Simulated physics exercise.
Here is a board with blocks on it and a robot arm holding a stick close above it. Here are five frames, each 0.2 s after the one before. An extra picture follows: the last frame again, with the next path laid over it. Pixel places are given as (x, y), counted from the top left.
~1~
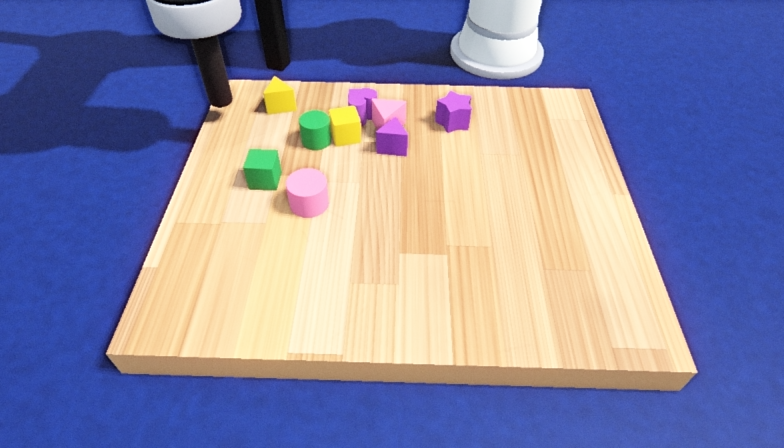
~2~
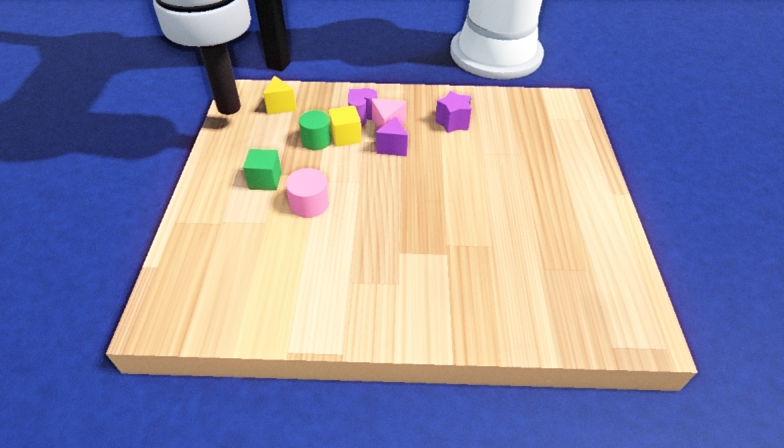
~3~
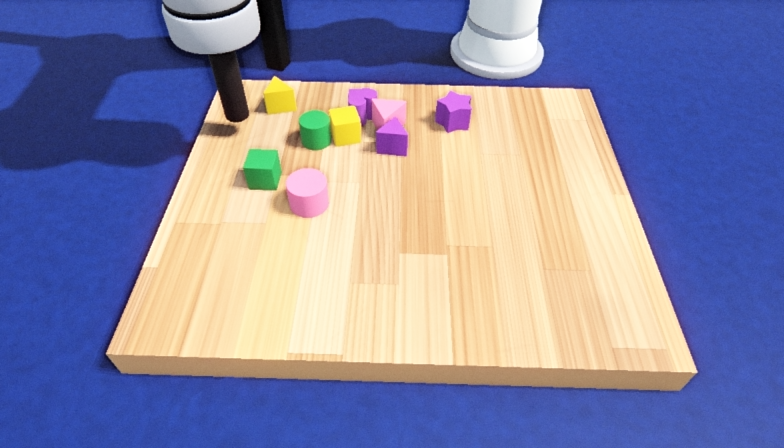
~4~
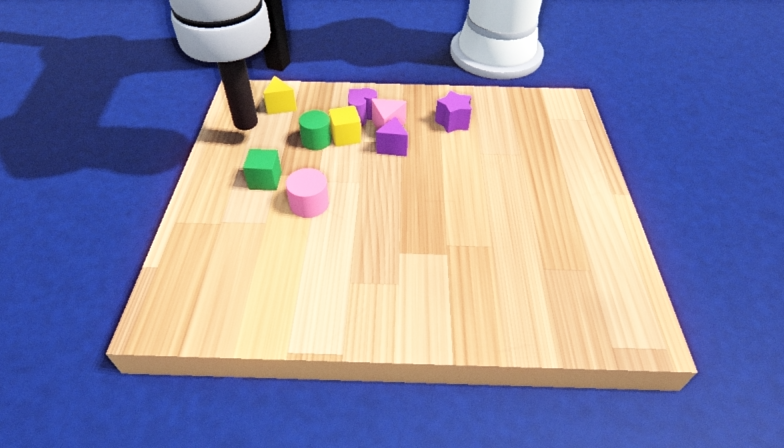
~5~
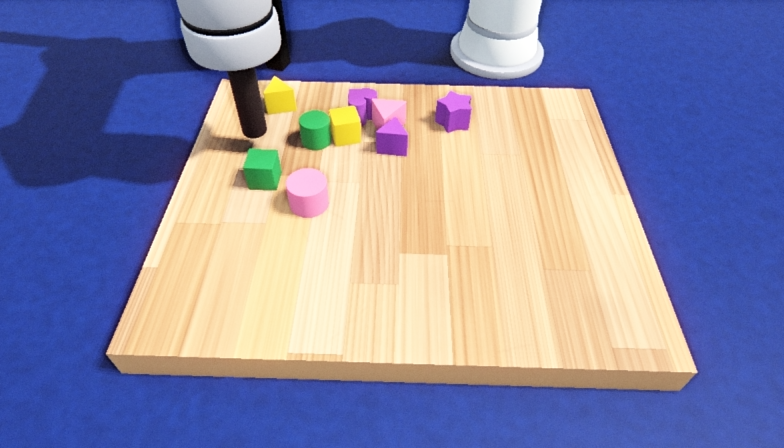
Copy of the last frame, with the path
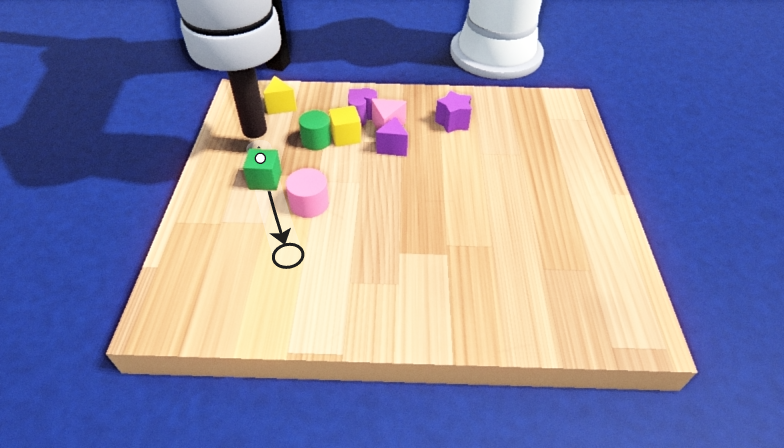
Robot arm with a black stick moving slightly right and nearer over a wooden board, the colourful blocks staying still.
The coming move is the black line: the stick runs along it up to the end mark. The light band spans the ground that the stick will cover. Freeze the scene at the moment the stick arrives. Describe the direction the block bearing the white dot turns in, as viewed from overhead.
Top view: Counterclockwise.
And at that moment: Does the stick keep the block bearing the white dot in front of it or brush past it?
At the end of the path, the stick is still pushing the block bearing the white dot ahead of it.
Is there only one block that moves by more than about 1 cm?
Short answer: Yes.
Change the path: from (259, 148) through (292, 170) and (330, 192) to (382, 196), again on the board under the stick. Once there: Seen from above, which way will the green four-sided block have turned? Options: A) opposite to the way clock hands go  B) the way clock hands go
My answer is option B.
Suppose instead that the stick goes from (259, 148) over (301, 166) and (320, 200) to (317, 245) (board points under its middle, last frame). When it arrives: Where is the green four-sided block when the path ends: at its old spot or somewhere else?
It barely shifts, if at all.
The line goes from (259, 148) to (288, 256); the dot is on the green four-sided block.
The first path, step by step. One third of the way, stick (263, 164); green four-sided block (266, 177), turned 15° anticlockwise.
Two thirds of the way, stick (272, 200); green four-sided block (278, 215), turned 25° anticlockwise.
At the end, stick (285, 240); green four-sided block (292, 258), turned 25° anticlockwise; pink cylinder unmoved.
